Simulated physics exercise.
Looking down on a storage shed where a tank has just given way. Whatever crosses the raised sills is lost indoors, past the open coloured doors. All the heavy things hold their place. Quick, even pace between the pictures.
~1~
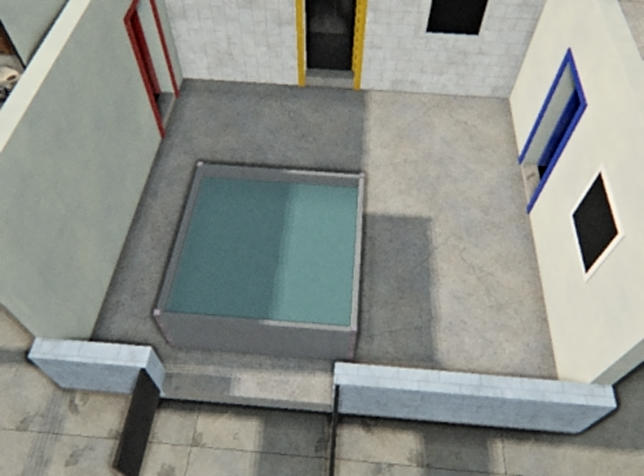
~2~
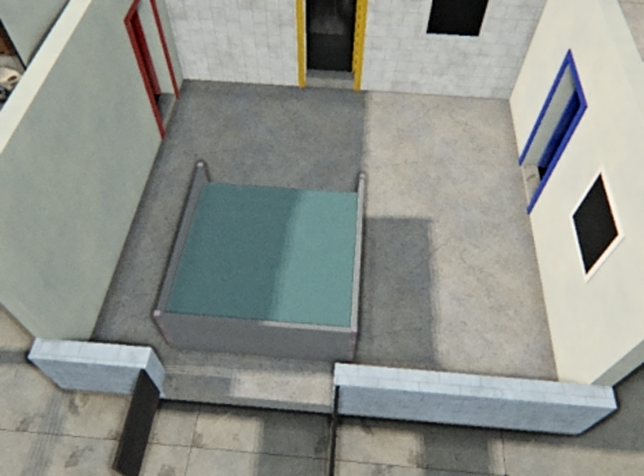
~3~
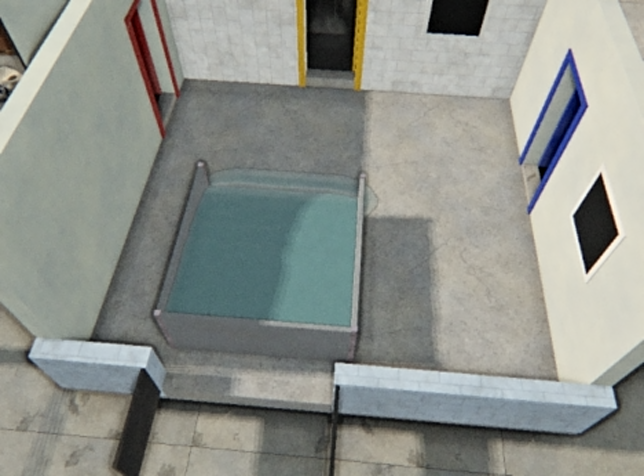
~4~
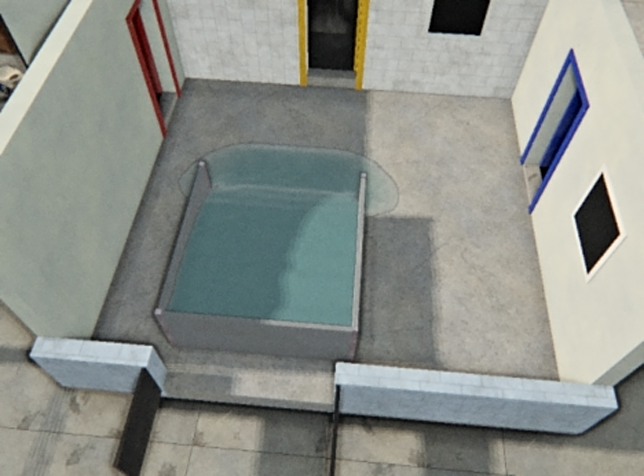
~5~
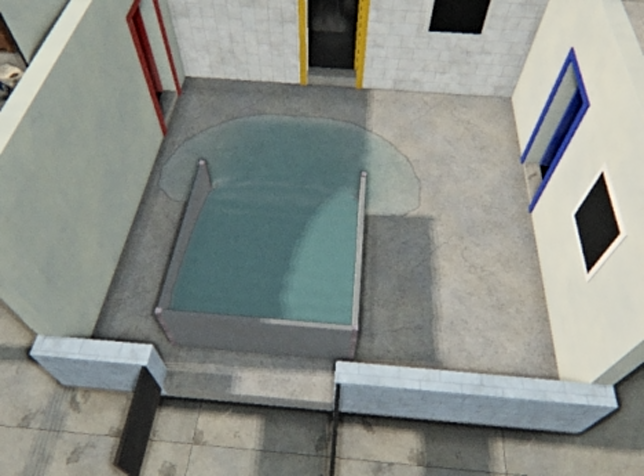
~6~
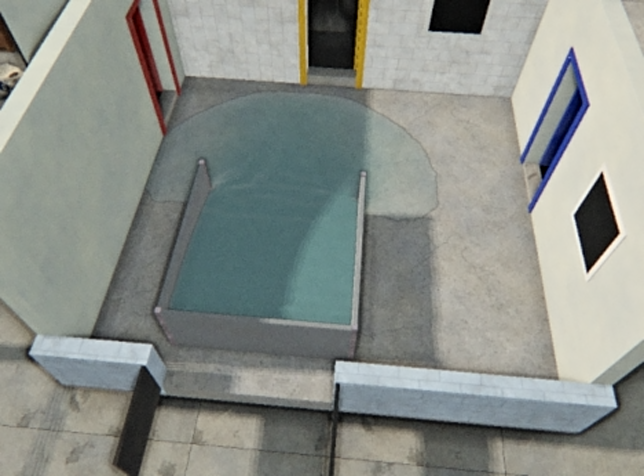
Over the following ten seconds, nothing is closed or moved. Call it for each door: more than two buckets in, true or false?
Red door true, blue door true, yellow door true.
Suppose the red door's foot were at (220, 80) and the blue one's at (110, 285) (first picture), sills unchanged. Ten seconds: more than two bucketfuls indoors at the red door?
Taken on its own, the red door goes beyond the limit.
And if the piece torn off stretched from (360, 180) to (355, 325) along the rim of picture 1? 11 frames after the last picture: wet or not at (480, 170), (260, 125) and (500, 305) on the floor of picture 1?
The first spot is swamped, the second spared, the third swamped.
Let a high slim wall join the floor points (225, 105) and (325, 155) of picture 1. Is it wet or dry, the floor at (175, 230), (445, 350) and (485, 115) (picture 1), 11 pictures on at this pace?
The first is still bare, the second still bare and the third inundated.
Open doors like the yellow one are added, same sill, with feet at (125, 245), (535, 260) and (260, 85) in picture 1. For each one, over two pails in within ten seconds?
As listed: Is under, lets less in, passes that mark.
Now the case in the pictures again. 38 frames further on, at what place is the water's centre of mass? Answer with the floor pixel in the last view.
Estimate: (336, 195).
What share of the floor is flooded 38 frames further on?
The answer is around 100 per cent.
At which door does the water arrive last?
It would be the door marked blue.
A moment on, water covers 50 % of the floor; the red door wet at the sill, nothing in, the blue door not reached, the yellow door far over two buckets in.
Next, water covers 50 % of the floor; the red door over two buckets in, the blue door not reached, the yellow door far over two buckets in.
Then, water covers 65 % of the floor; the red door far over two buckets in, the blue door under two buckets in, the yellow door far over two buckets in.
Later, water covers 100 % of the floor; the red door far over two buckets in, the blue door over two buckets in, the yellow door far over two buckets in.
In the end, water covers 100 % of the floor; the red door far over two buckets in, the blue door far over two buckets in, the yellow door far over two buckets in.
